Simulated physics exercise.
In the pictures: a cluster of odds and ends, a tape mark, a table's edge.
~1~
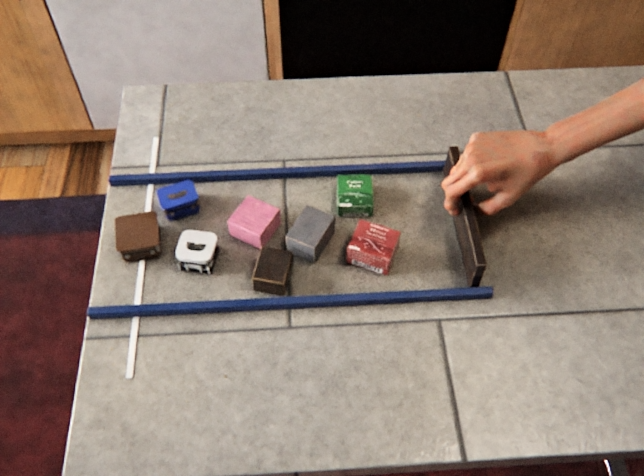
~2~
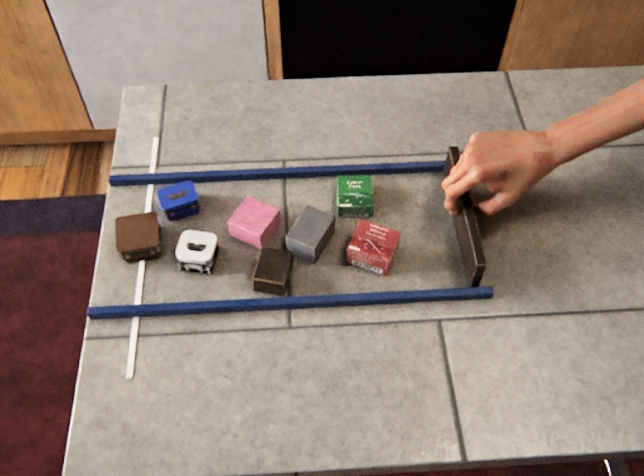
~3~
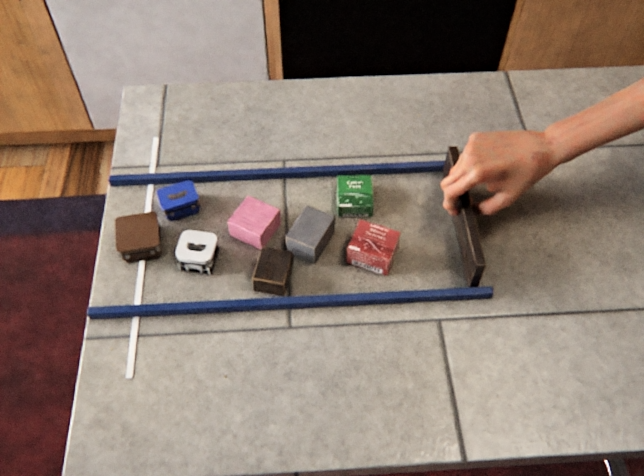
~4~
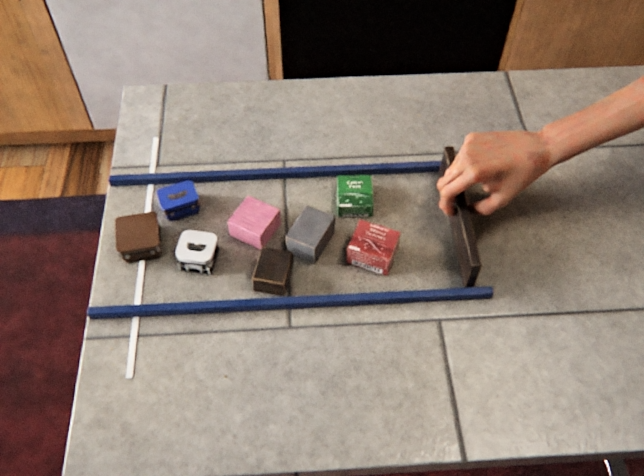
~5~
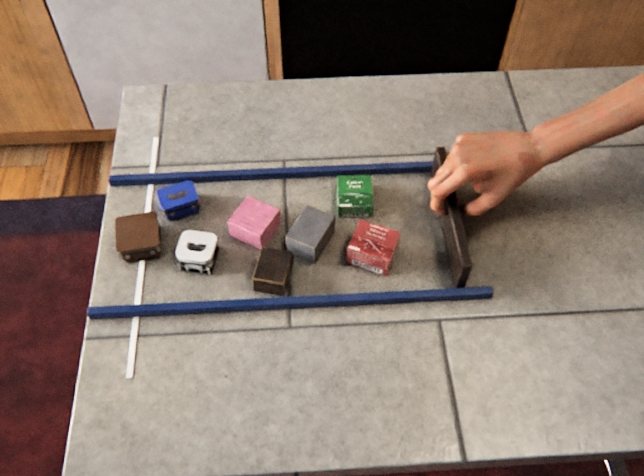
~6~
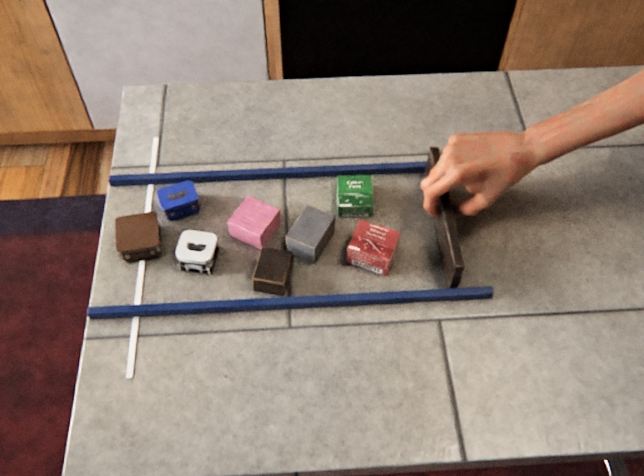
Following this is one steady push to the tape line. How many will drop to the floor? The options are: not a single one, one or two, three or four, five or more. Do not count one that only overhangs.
Answer: Five or more.
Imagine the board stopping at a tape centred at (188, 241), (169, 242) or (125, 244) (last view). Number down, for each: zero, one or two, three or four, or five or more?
One after another: Just one or two, one or two, five or over.
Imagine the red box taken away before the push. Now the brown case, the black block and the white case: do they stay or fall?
Outcome - brown case falling, black block staying, white case falling.
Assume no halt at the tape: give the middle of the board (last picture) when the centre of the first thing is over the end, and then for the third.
The middle sits near (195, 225) at the first moment and near (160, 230) at the second.
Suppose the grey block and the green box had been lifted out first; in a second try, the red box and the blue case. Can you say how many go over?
The answer is 3 and then 3.
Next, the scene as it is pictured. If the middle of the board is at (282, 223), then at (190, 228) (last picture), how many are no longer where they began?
First 6, after that 8.
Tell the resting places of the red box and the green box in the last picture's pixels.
One is at about (113, 286), the other at about (130, 196).
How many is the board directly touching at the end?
Result: 3 in all.
Soon after, none off yet; brown case at rest near (139, 238); blue case at rest near (179, 202); white case at rest near (198, 252).
At rest, the number that fall off is five or more; fallen, black block, pink block, white case, blue case and brown case.
